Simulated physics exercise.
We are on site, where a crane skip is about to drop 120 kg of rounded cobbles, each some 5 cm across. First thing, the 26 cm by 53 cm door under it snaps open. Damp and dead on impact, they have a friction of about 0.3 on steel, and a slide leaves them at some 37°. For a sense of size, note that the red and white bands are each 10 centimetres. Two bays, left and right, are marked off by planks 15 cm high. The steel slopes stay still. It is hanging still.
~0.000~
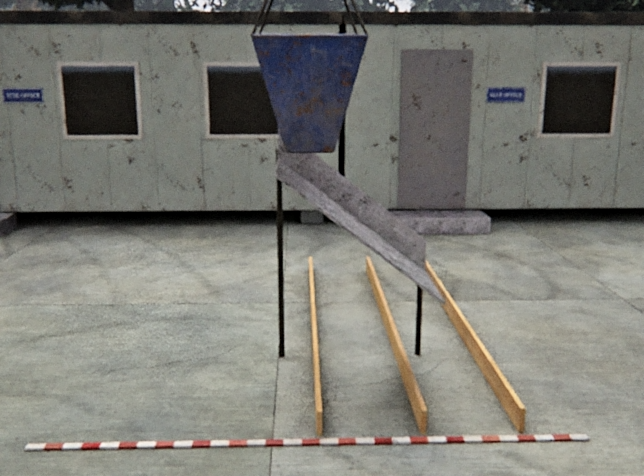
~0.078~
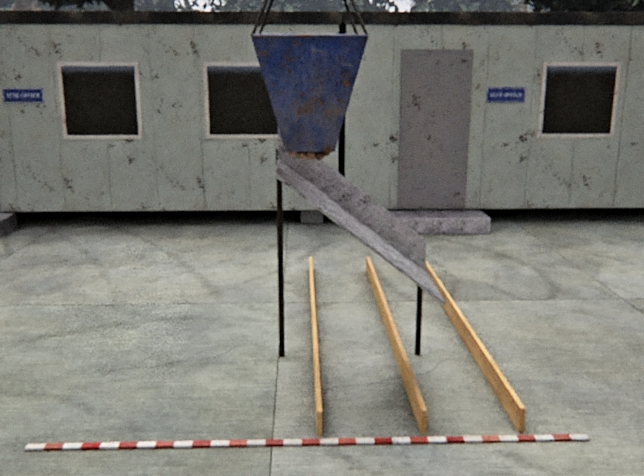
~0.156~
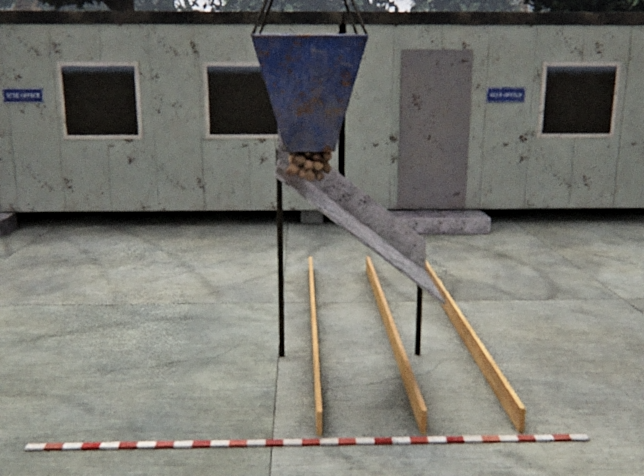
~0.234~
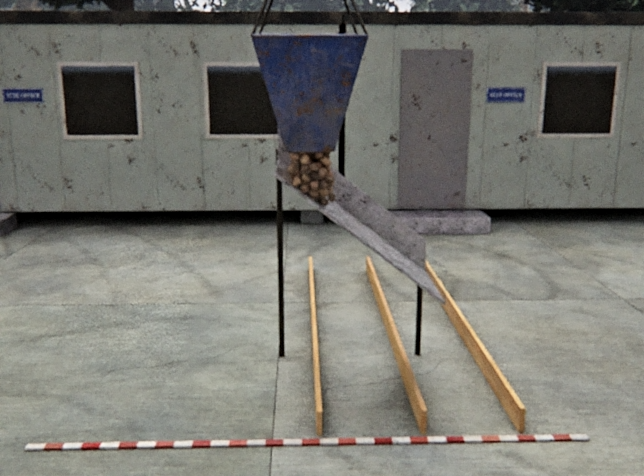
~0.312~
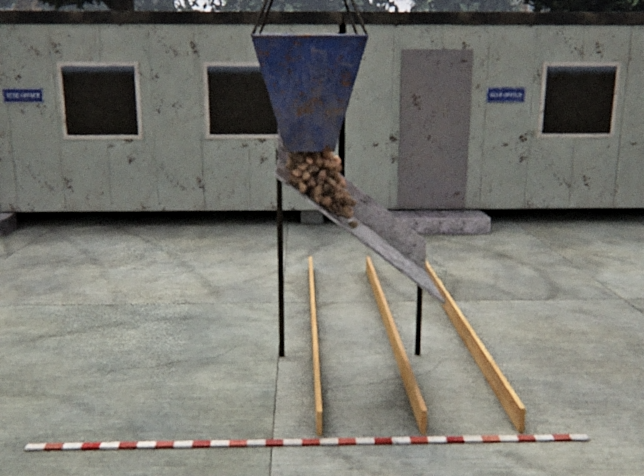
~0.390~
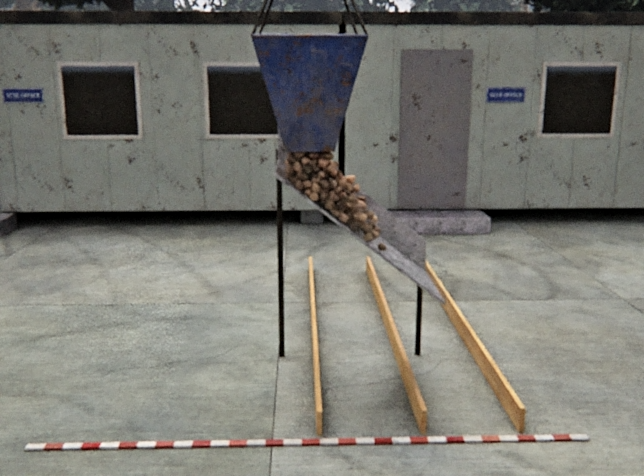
On a concrete yard in front of a pale site cabin, a blue skip hangs still above a sloping grey chute, with nothing coming out. Brown, rounded cobbles then emerge from its base and slide down the chute to the right, the stream thickening and lengthening along the slope.
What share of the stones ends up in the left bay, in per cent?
About 0 per cent.
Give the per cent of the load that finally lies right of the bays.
About 100 per cent of it.
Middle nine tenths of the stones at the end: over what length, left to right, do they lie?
The stretch is roughly 90 cm long.
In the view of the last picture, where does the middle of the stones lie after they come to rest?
Centre position approx (558, 379).
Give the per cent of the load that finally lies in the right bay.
I'd say close to 0 per cent.
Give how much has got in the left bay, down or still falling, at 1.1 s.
By then, 0 %.
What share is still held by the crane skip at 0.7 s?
Held: Near 0 %.
After 0.7 s, 1 % in the crane skip, 86 % on the steel, 1 % falling or lying in the left bay, 12 % falling or lying in the right bay, 1 % falling or lying right of the bays; the stones farthest right are at (495, 342).
After 1.1 s, 0 % in the crane skip, 31 % on the steel, 23 % falling or lying in the right bay, 46 % falling or lying right of the bays; the stones farthest right are at (611, 383).
After 1.7 s, 0 % in the crane skip, 2 % falling or lying in the right bay, 98 % falling or lying right of the bays.
After 2.6 s, 0 % in the crane skip, 2 % falling or lying in the right bay, 98 % falling or lying right of the bays.
After 4.5 s, 0 % in the crane skip, 2 % in the right bay, 98 % right of the bays.
